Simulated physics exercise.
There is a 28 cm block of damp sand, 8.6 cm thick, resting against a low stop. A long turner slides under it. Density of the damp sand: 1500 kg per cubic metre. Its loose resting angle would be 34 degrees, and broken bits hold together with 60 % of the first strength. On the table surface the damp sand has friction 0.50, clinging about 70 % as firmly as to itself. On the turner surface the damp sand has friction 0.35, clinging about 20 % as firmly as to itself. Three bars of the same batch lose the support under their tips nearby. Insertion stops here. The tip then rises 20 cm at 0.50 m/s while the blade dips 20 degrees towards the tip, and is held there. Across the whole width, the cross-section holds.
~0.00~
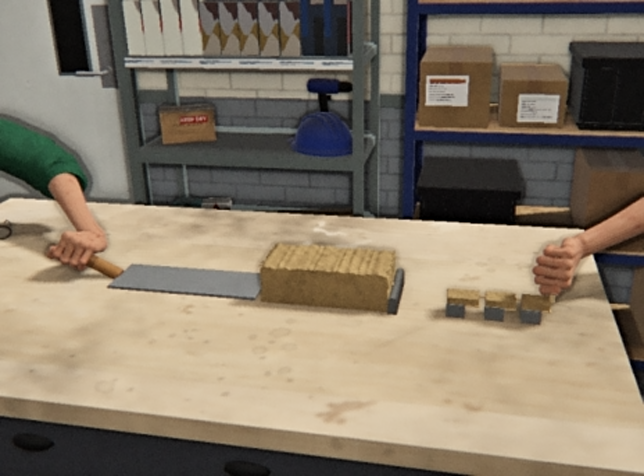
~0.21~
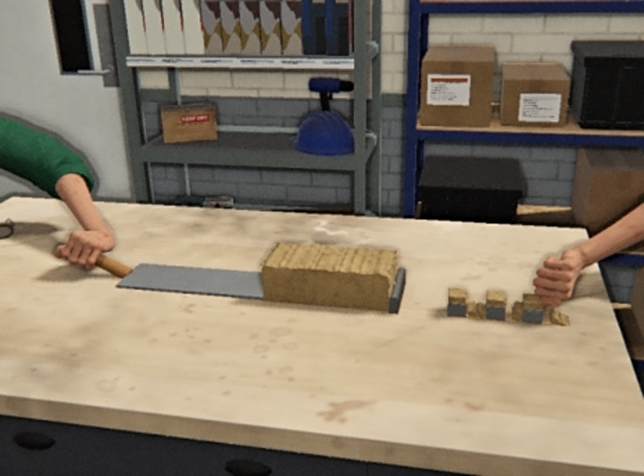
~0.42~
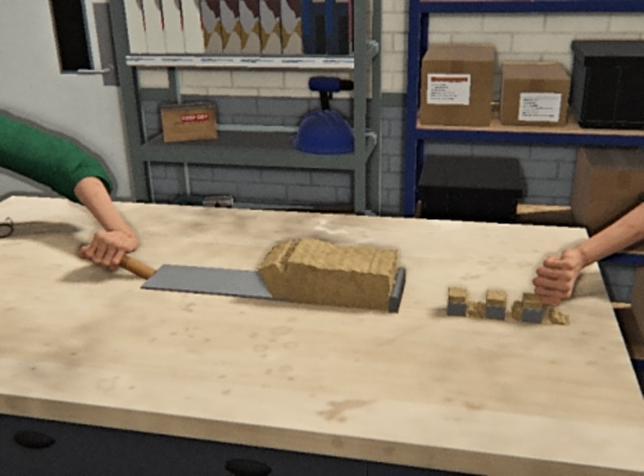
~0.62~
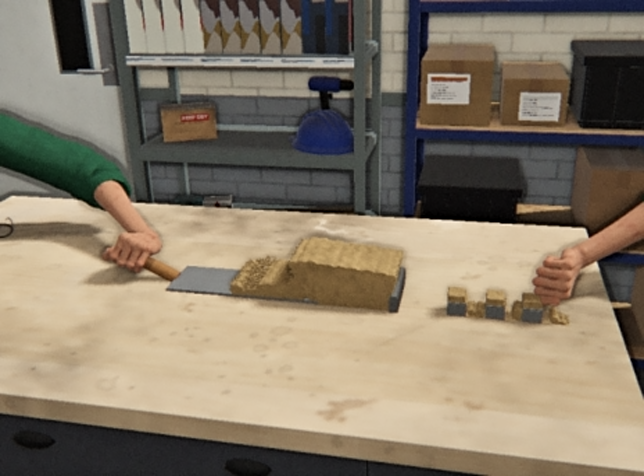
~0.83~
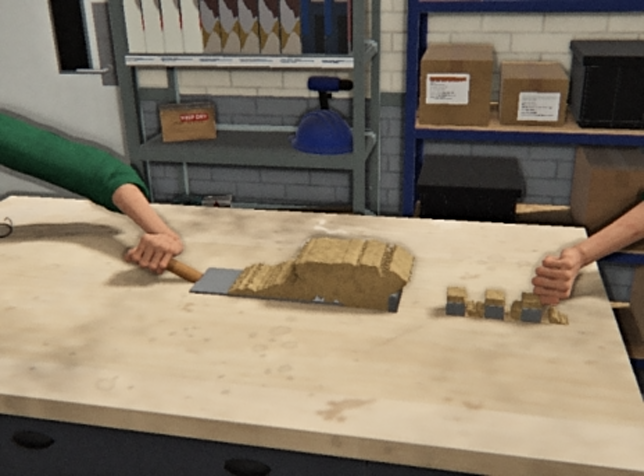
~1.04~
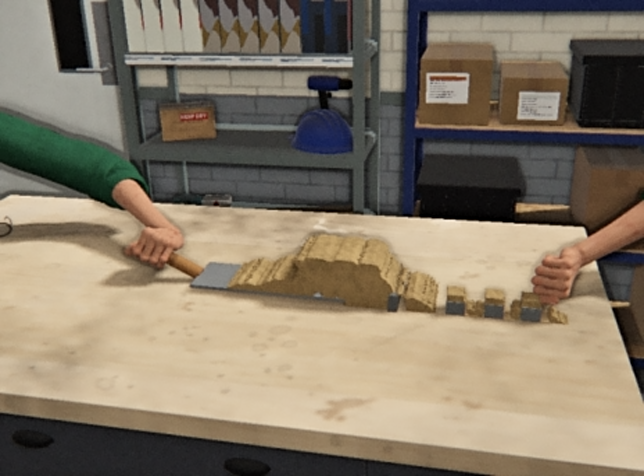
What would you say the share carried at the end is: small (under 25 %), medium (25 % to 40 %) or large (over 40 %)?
I would say large.
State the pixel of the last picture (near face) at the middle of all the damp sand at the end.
It sits close to (333, 247).
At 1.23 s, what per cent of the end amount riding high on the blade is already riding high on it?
90 %.
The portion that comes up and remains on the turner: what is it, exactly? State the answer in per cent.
45 %.
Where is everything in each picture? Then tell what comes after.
The first frame shows handle end of the blade at (107, 288), not yet moved; crest of the damp sand at (287, 269); drop of the bar ends 0, 0, 0 (left to right).
The second frame shows handle end of the blade at (116, 287), moved 1.7 cm; crest of the damp sand at (288, 268); drop of the bar ends 3.0 cm, 3.1 cm, 2.9 cm (left to right).
The third frame shows handle end of the blade at (141, 288), moved 8.0 cm; crest of the damp sand at (293, 262); drop of the bar ends 3.0 cm, 3.1 cm, 2.9 cm (left to right).
The fourth frame shows handle end of the blade at (166, 290), moved 14 cm; crest of the damp sand at (307, 262); drop of the bar ends 3.0 cm, 3.1 cm, 2.9 cm (left to right).
The fifth frame shows handle end of the blade at (190, 292), moved 20 cm; crest of the damp sand at (354, 264); drop of the bar ends 3.0 cm, 3.1 cm, 2.9 cm (left to right).
The sixth frame shows handle end of the blade at (190, 287), moved 20 cm; crest of the damp sand at (318, 259); drop of the bar ends 3.0 cm, 3.1 cm, 2.9 cm (left to right).
After 1.23 s, the tip is 9.9 cm up.
After 1.45 s, the tip is 20 cm up and 45 % is riding high on the blade.
After 1.68 s, the tip is 20 cm up and 45 % is riding high on the blade.
After 1.90 s, the tip is 20 cm up and 45 % is riding high on the blade.
After 2.00 s, the tip is 20 cm up and 45 % is riding high on the blade.
